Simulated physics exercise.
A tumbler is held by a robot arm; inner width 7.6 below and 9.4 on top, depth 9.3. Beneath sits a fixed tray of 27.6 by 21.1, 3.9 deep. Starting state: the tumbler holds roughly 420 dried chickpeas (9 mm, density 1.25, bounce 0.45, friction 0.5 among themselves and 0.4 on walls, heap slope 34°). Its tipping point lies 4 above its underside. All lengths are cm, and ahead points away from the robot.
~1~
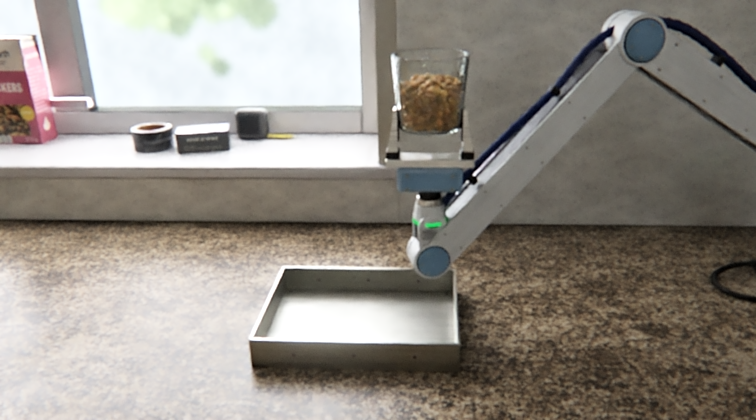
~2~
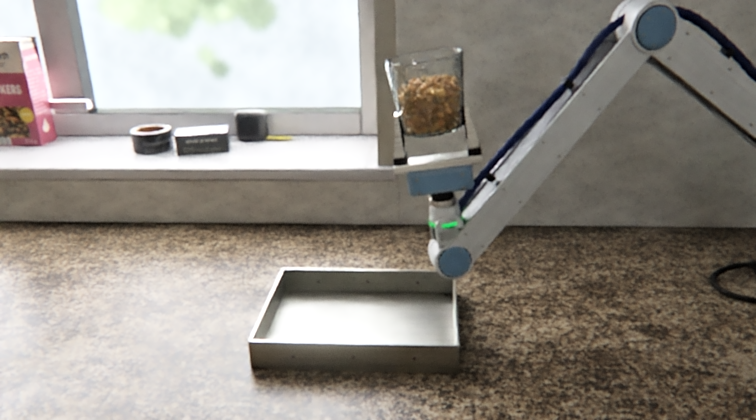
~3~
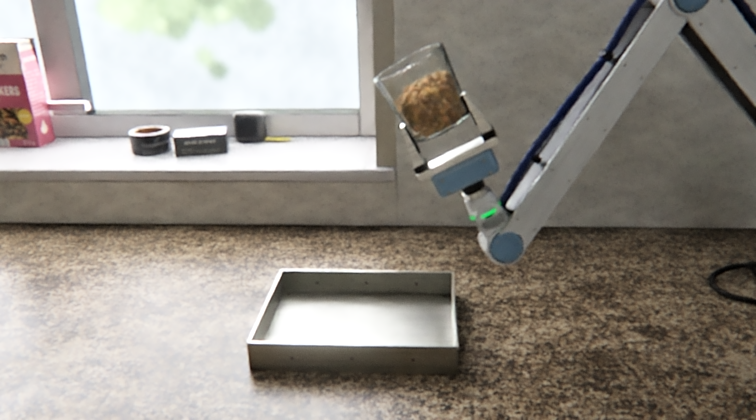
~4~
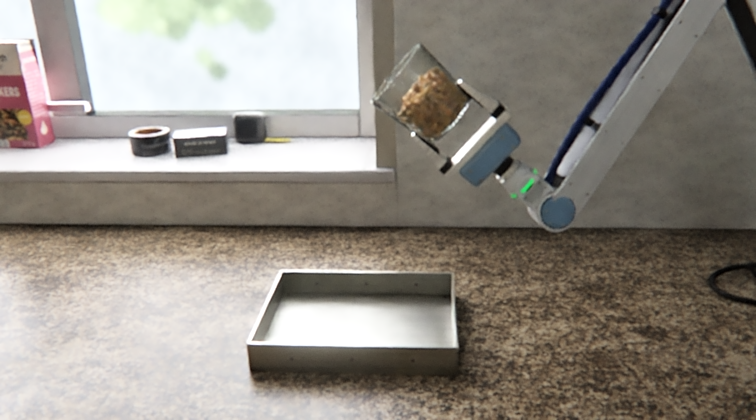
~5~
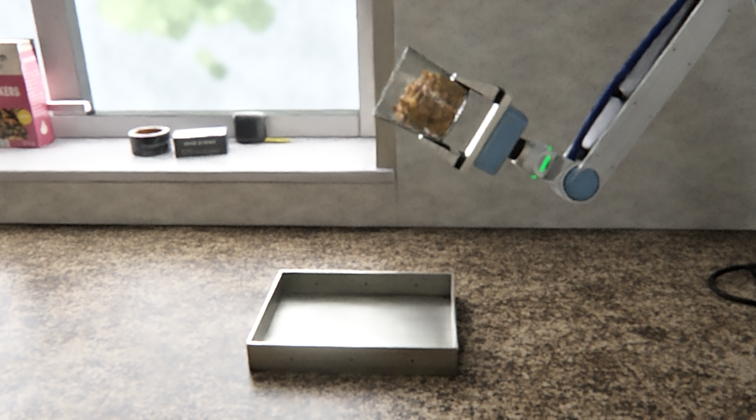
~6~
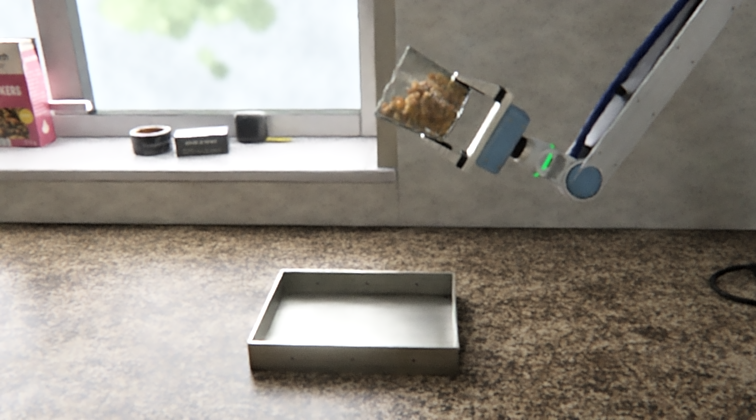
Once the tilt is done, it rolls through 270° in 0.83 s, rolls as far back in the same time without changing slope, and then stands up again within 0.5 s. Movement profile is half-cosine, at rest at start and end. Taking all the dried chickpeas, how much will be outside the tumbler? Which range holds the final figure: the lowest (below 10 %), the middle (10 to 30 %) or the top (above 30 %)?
It sits in the lowest range, below 10 %.
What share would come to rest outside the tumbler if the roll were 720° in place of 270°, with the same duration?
In that case it would be around 5 percent.
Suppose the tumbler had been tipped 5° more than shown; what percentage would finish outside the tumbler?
Estimate: Close to 10 %.
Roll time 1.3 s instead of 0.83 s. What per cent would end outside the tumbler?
About 5 %.
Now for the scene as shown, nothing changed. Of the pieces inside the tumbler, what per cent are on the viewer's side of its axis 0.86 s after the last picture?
I'd put it at about 60 per cent.
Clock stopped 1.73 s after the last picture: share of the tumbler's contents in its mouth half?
Close to 35 per cent is in the half by the mouth.
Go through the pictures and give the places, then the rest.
The first picture shows tumbler middle at (430, 92), upright; upper third of the load around (431, 90), from x 400 to 460, top at y 80; 419 in the tumbler.
The second picture shows tumbler middle at (429, 94), tipped 8°; upper third of the load around (433, 91), from x 400 to 460, top at y 80.
The third picture shows tumbler middle at (426, 96), tipped 27°; upper third of the load around (436, 91), from x 395 to 465, top at y 75.
The fourth picture shows tumbler middle at (424, 98), tipped 49°; upper third of the load around (436, 90), from x 400 to 465, top at y 70.
The fifth picture shows tumbler middle at (423, 99), tipped 61°; upper third of the load around (436, 90), from x 400 to 465, top at y 75.
The sixth picture shows tumbler middle at (425, 98), tipped 62°; upper third of the load around (439, 92), from x 385 to 465, top at y 75; 419 in the tumbler.
Then, 0.86 s later, tipped 62°, highest piece 37 above the table; 416 in the tumbler, 2 in the tray, 1 in flight or on a rim.
Then, 1.73 s later, tipped 59°, highest piece 37 above the table; 410 in the tumbler, 8 in the tray, 1 in flight or on a rim.
Then, 2.36 s later, upright, highest piece 40 above the table; 410 in the tumbler, 9 in the tray.
Then, 3.06 s later, upright, highest piece 40 above the table; 410 in the tumbler, 9 in the tray.
At rest, 410 in the tumbler, 9 in the tray. That is 2 % outside the tumbler.
